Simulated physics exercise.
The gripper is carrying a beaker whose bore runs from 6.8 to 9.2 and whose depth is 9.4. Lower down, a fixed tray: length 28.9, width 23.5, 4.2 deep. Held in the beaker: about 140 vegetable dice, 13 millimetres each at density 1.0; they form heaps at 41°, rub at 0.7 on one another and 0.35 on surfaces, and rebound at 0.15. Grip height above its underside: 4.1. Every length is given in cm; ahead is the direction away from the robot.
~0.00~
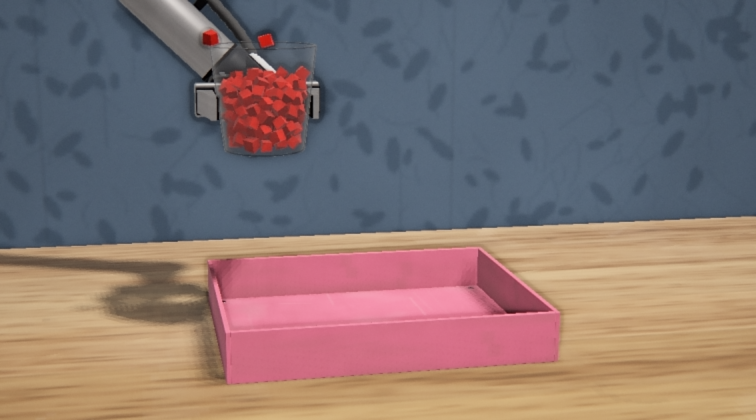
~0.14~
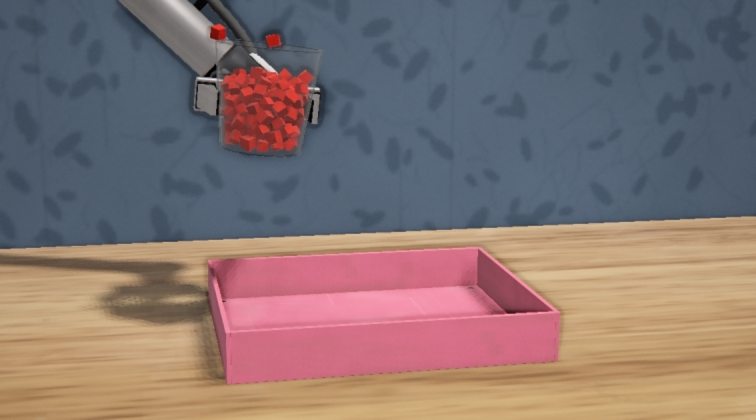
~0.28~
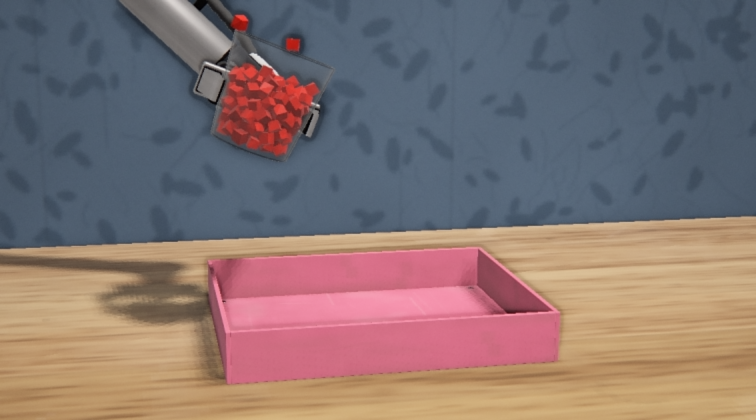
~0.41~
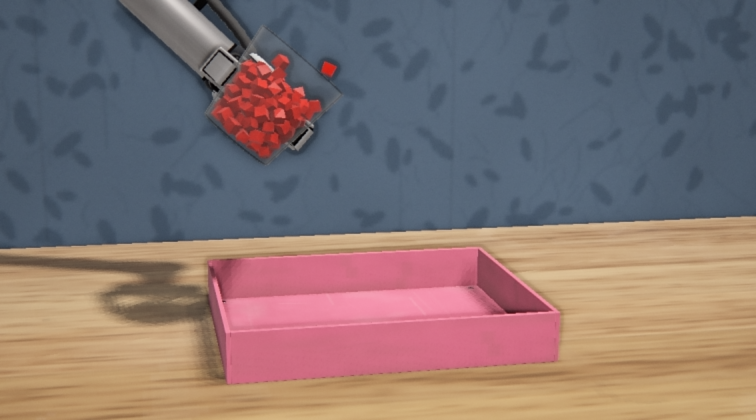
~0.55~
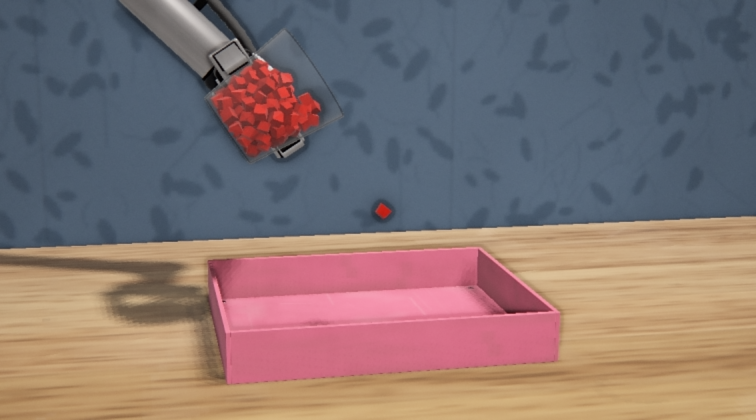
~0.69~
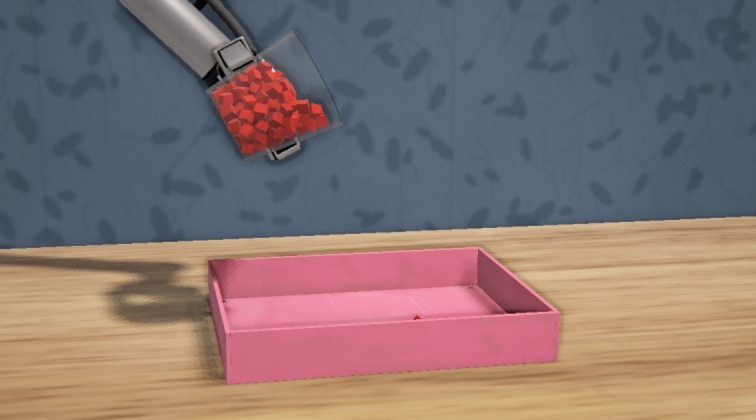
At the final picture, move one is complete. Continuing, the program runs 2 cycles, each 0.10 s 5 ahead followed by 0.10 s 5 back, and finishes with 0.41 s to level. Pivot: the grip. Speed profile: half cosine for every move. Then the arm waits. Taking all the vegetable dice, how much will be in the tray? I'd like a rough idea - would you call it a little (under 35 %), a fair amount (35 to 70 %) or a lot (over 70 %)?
I would call it a fair amount, 35 to 70 %.
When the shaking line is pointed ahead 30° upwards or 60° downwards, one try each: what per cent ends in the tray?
It comes to around 75 per cent on the first try and around 10 per cent on the second.
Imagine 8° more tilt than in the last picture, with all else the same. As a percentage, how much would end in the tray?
Roughly 70 in a hundred.
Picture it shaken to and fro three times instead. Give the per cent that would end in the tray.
It would be near 65 per cent.
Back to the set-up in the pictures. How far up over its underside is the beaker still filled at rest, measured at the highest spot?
Top of the fill: Near 6.5 cm.
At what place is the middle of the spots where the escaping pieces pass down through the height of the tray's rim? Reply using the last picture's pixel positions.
Look at roughly (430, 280) in the last picture.
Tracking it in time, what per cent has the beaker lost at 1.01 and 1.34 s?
In turn: 35 %, then 55 %.
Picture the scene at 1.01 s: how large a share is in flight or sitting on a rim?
Around 15 per cent of the load.
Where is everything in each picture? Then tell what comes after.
The first picture shows the beaker middle at (264, 100), level; upper third of the load around (264, 86), from x 210 to 300, top at y 40; 138 in the beaker.
The second picture shows the beaker middle at (265, 100), tilted 6° forward; upper third of the load around (263, 86), from x 220 to 305, top at y 35.
The third picture shows the beaker middle at (266, 100), tilted 22° forward; upper third of the load around (263, 88), from x 225 to 310, top at y 25.
The fourth picture shows the beaker middle at (268, 101), tilted 41° forward; upper third of the load around (262, 87), from x 220 to 330, top at y 65.
The fifth picture shows the beaker middle at (269, 103), tilted 57° forward; upper third of the load around (261, 88), from x 220 to 385, top at y 65; 137 in the beaker, 1 in flight or on a rim.
The sixth picture shows the beaker middle at (270, 103), tilted 63° forward; upper third of the load around (261, 89), from x 220 to 420, top at y 70; 137 in the beaker, 1 in the tray.
After 1.01 s, tilted 63° forward, highest piece 24 above the table; 87 in the beaker, 30 in the tray, 21 in flight or on a rim.
After 1.34 s, tilted 21° forward, highest piece 26 above the table; 77 in the tray, 60 in the beaker, 1 on the table or floor.
After 1.70 s, level, highest piece 24 above the table; 77 in the tray, 60 in the beaker, 1 on the table or floor.
After 2.75 s, level, highest piece 24 above the table; 77 in the tray, 60 in the beaker, 1 on the table or floor.
In the end, 77 in the tray, 60 in the beaker, 1 on the table or floor. That is 56 % in the tray.
